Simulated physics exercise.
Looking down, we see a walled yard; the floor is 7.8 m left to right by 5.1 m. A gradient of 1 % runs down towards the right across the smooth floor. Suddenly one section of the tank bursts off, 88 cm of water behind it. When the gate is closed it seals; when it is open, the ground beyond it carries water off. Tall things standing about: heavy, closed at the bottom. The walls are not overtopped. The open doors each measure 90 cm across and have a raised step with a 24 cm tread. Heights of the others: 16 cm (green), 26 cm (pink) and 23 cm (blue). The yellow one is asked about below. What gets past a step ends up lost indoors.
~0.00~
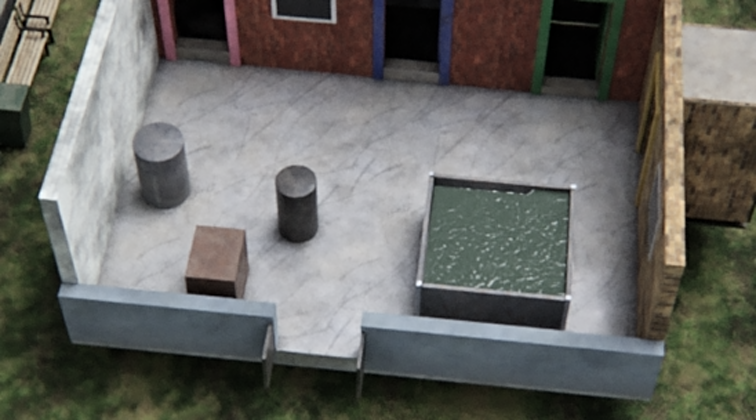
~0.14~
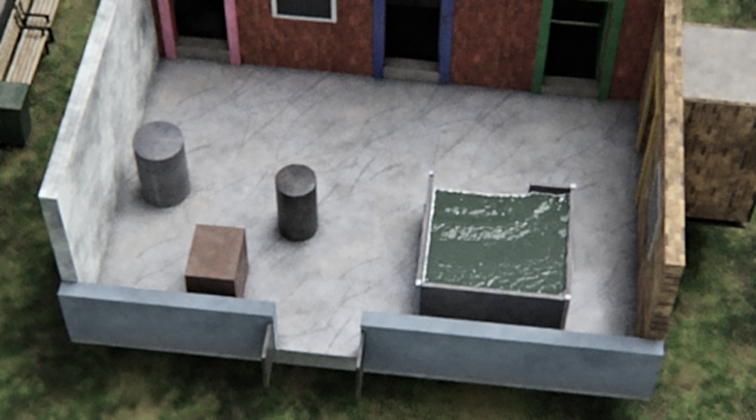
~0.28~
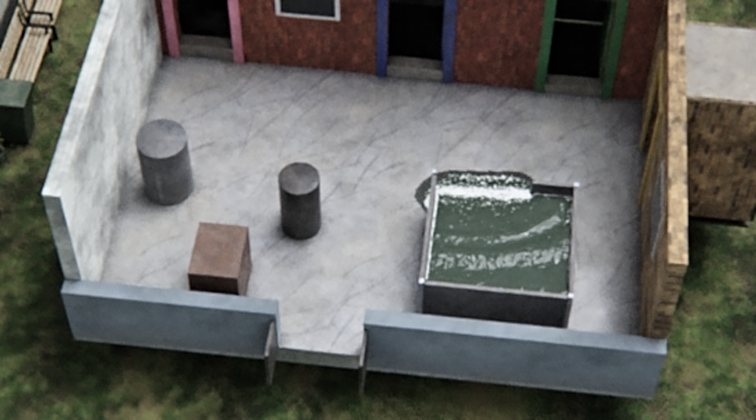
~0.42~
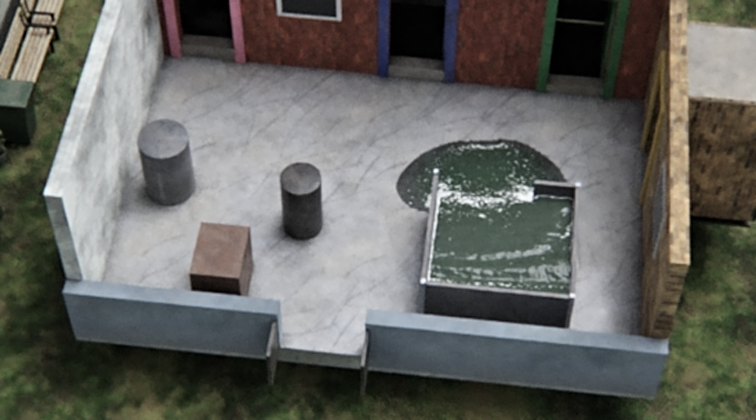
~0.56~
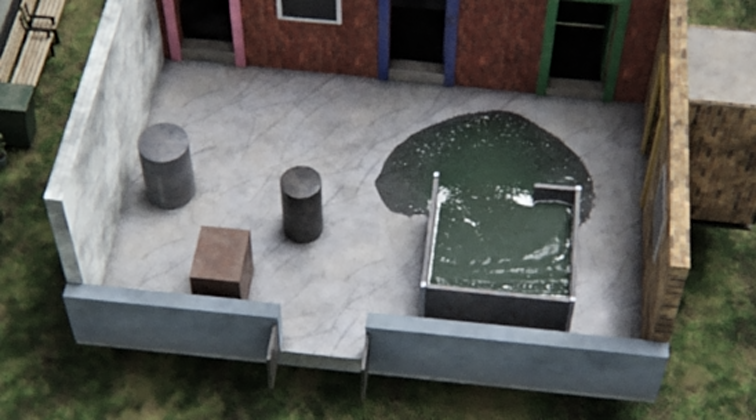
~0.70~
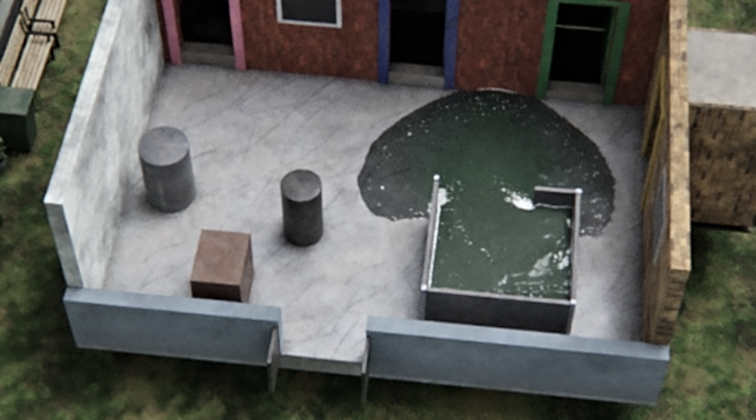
Green water burst out through the far side of a square tank in a walled yard and spread across the pale floor in a widening dark pool, while the water inside the tank sank lower.
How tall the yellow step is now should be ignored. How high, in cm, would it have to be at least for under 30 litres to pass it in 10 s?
At least about 10 cm.
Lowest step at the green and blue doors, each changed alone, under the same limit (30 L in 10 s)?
Roughly 24 cm for the green door and roughly 28 cm for the blue door.
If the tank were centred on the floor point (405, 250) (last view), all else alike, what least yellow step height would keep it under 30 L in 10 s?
You'd need some 13.0 cm.
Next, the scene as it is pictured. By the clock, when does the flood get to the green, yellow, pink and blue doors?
Arrival: Green 0.8 s, yellow 1.0 s, pink 2.0 s, blue 0.9 s.
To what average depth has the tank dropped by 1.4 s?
About 48 centimetres.
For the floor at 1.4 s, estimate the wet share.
Around 35 per cent of the free floor.
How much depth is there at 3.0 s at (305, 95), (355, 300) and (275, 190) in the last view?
In that order: 13, 0 and 0 cm.
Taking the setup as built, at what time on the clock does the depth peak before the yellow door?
Near 2.4 seconds.
After 1.4 s water covers 35 % of the floor, deepest (48 cm) near (485, 93); 6 cm at the yellow door, 0 litres in over its 5 cm step.
After 3.0 s water covers 50 % of the floor, deepest (36 cm) near (631, 107); 11 cm at the yellow door, 12 litres in over its 5 cm step.
After 10.0 s water covers 100 % of the floor, deepest (14 cm) near (639, 377); 10 cm at the yellow door, 122 litres in over its 5 cm step.
At the yellow door as built, the water arrived by 1.0 s and peaked near 13 cm at 2.4 s.
With a step of 9 cm, 43 litres would have come in within the 10 s; with 12.5 cm, 11 litres. So under 30 litres takes about 10 cm.
